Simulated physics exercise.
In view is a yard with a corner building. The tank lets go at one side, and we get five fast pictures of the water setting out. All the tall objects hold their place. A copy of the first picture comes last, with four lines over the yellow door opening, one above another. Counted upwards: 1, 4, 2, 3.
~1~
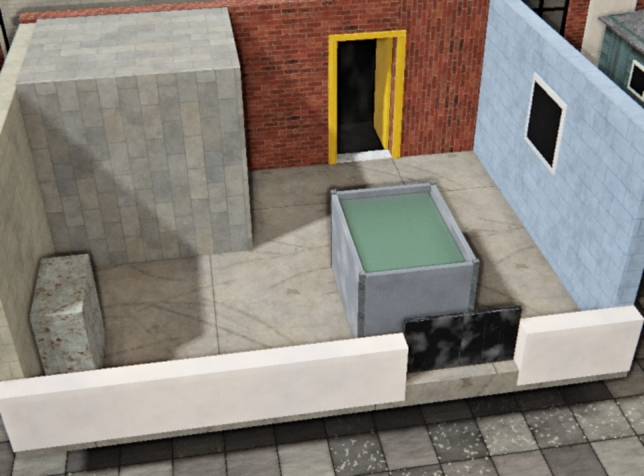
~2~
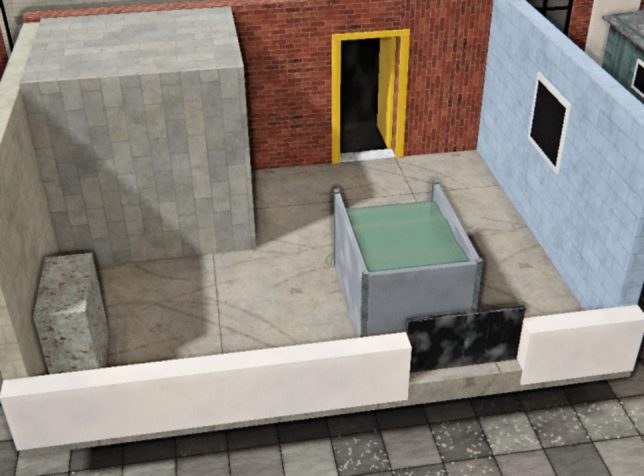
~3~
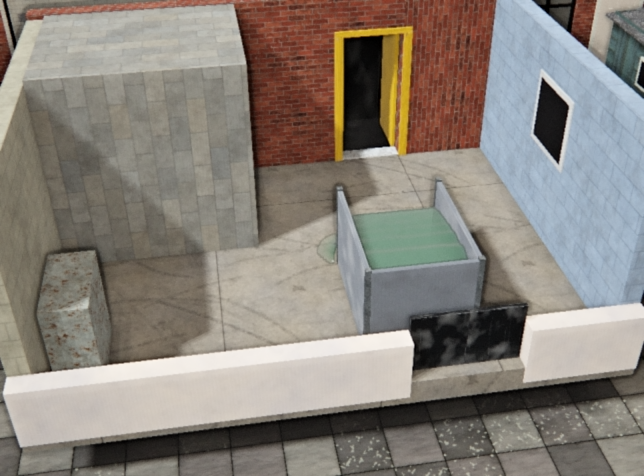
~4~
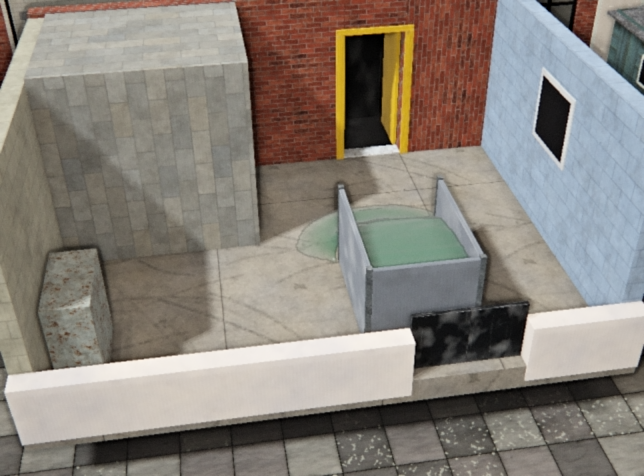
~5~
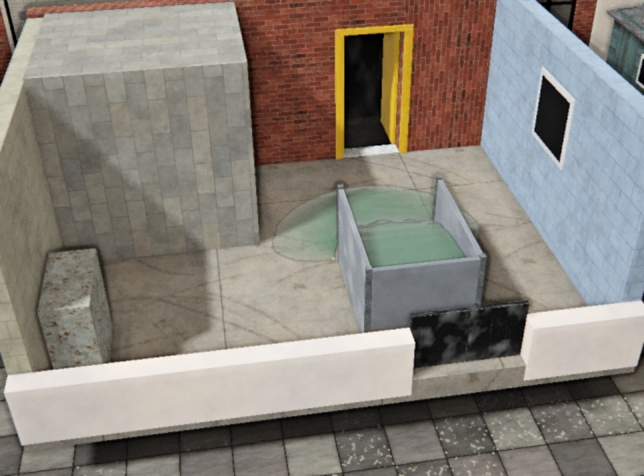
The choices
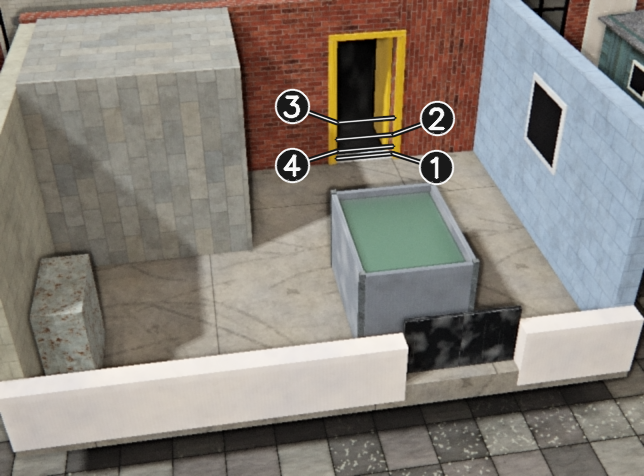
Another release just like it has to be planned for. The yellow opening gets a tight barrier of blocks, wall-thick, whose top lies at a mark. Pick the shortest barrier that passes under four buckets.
Use mark 2.
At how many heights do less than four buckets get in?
Two.
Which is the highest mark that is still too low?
Here it is mark 4.
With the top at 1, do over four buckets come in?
Yes.
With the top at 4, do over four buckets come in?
Yes.
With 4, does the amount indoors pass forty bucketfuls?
No, it does not.
In white, 1 at (364, 156); 2 at (365, 137); 3 at (365, 120); 4 at (365, 148); from the bottom up 1, 4, 2, 3.
With 1, dozens of bucketfuls pour in.
With 2, a bucket or two gets in.
With 3, nothing gets over.
With 4, some 20 bucketfuls get in.
